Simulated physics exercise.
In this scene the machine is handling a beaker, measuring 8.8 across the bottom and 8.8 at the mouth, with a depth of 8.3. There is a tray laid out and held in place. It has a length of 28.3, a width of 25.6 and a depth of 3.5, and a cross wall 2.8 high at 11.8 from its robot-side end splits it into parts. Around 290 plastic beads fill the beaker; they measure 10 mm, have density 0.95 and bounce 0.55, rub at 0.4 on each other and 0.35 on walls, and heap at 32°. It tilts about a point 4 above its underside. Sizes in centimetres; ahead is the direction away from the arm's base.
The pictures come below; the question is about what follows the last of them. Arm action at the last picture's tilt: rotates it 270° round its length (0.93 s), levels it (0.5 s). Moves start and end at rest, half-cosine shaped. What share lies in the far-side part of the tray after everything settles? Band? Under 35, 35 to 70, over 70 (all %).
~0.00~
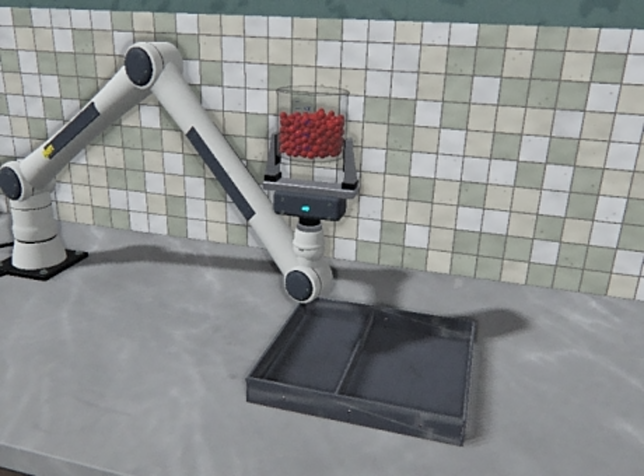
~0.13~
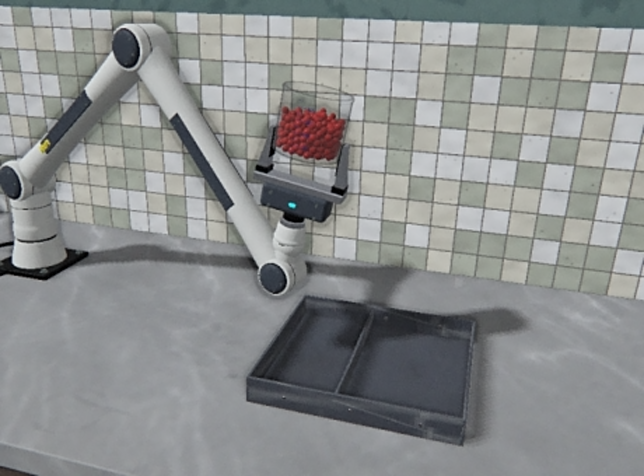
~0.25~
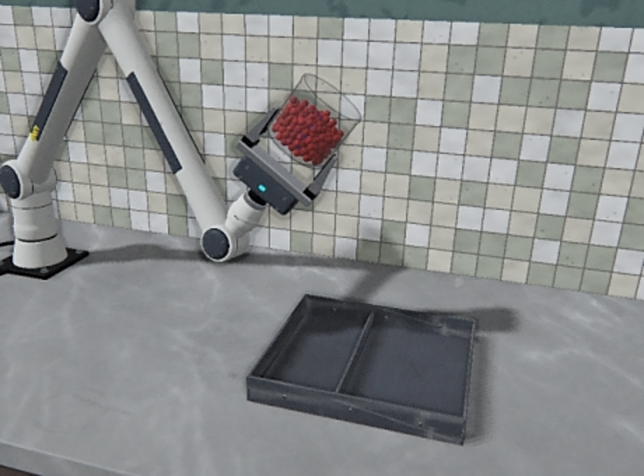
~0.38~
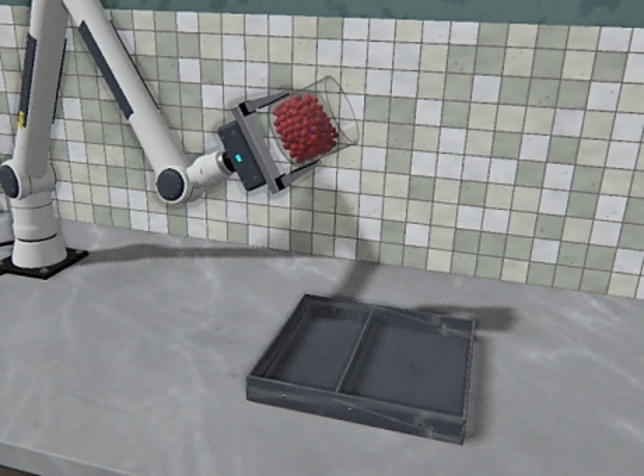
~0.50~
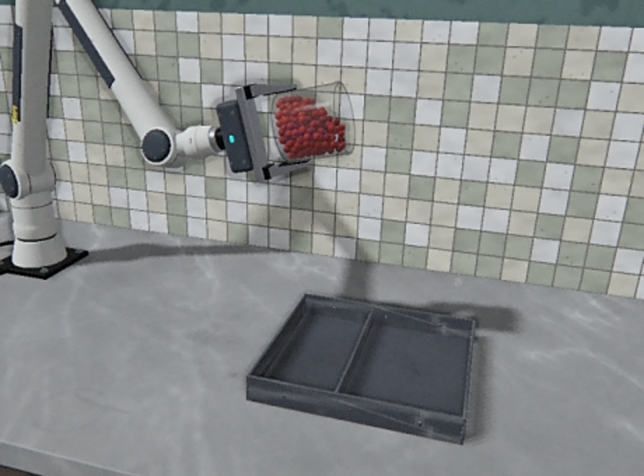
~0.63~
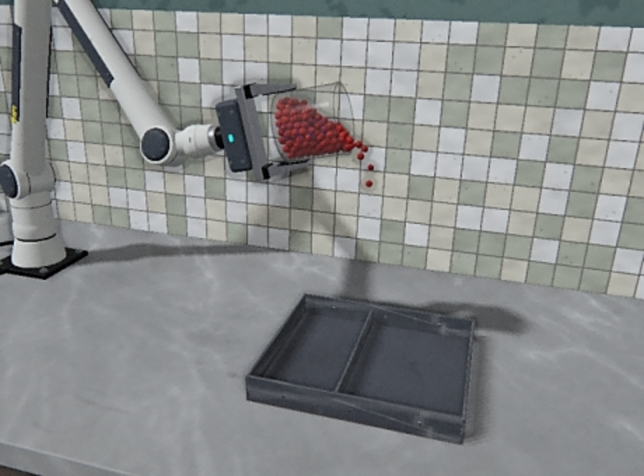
Band: Under 35 %.
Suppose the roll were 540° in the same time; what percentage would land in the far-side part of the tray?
In that case some 25 per cent.
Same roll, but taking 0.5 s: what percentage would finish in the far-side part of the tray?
It would come to around 15 percent.
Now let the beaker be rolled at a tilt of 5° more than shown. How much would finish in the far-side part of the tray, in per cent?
40 %.
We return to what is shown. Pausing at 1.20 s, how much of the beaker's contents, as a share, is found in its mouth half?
Looks like around 35 per cent to me.
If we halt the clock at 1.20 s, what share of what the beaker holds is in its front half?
30 per cent.
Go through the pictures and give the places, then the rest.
Beaker middle at (312, 124), upright; upper third of the load around (312, 123), from x 285 to 340, top at y 110; 292 in the beaker, in the first picture.
Beaker middle at (313, 124), tipped 10°; upper third of the load around (307, 122), from x 280 to 340, top at y 110, in the second picture.
Beaker middle at (313, 123), tipped 36°; upper third of the load around (302, 118), from x 275 to 340, top at y 100, in the third picture.
Beaker middle at (313, 123), tipped 62°; upper third of the load around (299, 112), from x 275 to 335, top at y 95, in the fourth picture.
Beaker middle at (313, 123), tipped 77°; upper third of the load around (299, 113), from x 280 to 340, top at y 100, in the fifth picture.
Beaker middle at (313, 123), tipped 77°; upper third of the load around (298, 118), from x 280 to 370, top at y 100; 289 in the beaker, 3 in flight or on a rim, in the sixth picture.
By 1.20 s, tipped 77°, highest piece 39 above the table; 256 in the beaker, 11 in the far-side part, 2 in the robot-side part, 23 in flight or on a rim.
By 1.77 s, tipped 47°, highest piece 37 above the table; 212 in the beaker, 64 in the far-side part, 6 in the robot-side part, 10 in flight or on a rim.
By 2.26 s, upright, highest piece 38 above the table; 212 in the beaker, 72 in the far-side part, 7 in the robot-side part, 1 on the table or floor.
By 2.96 s, upright, highest piece 38 above the table; 212 in the beaker, 72 in the far-side part, 7 in the robot-side part, 1 on the table or floor.
Final count, 212 in the beaker, 72 in the far-side part, 7 in the robot-side part, 1 on the table or floor. That is 25 % in the far-side part of the tray.
